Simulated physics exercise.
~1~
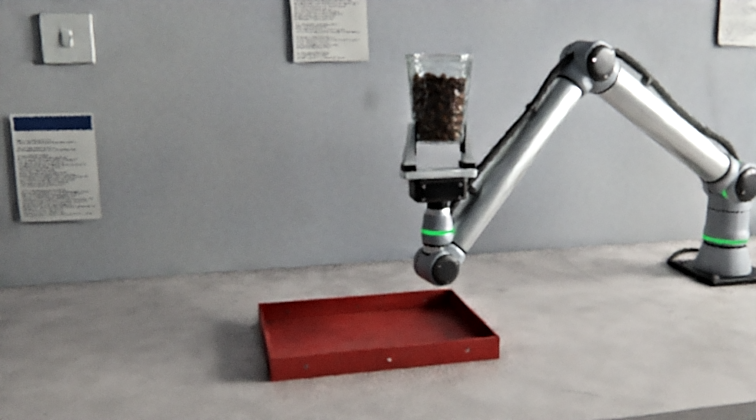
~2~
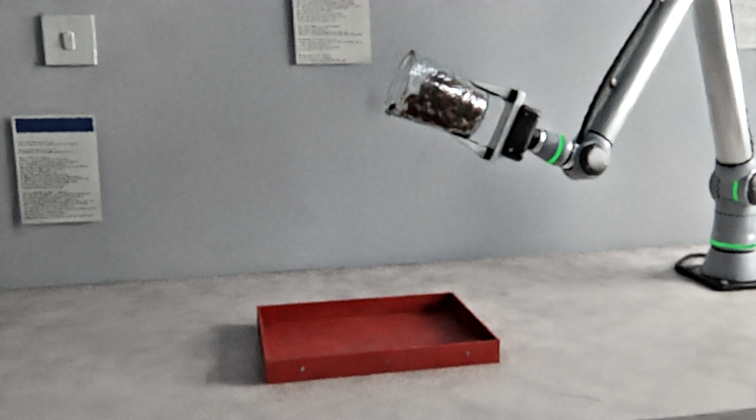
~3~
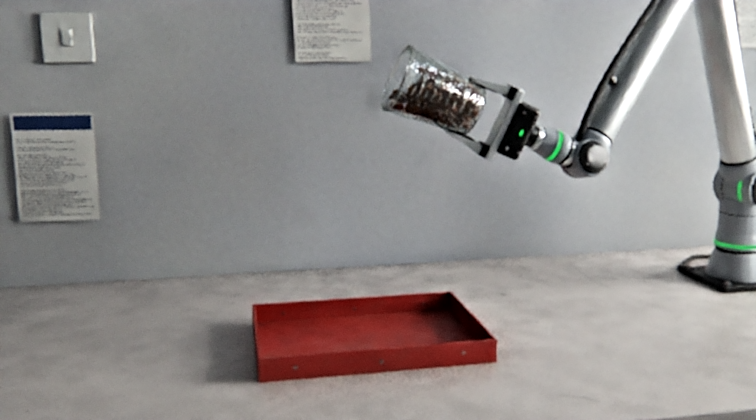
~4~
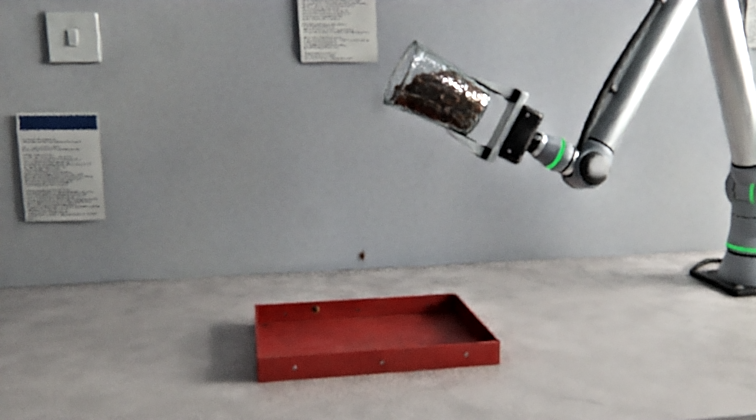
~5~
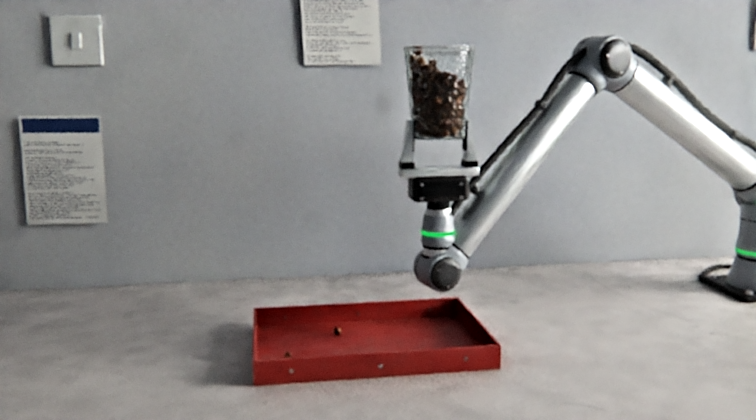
A robot arm tipped a clear beaker of small brown pellets onto its side above a shallow red tray, holding it slanted to the left while a couple fell out, then set it upright again, still mostly full, with two pellets in the tray.
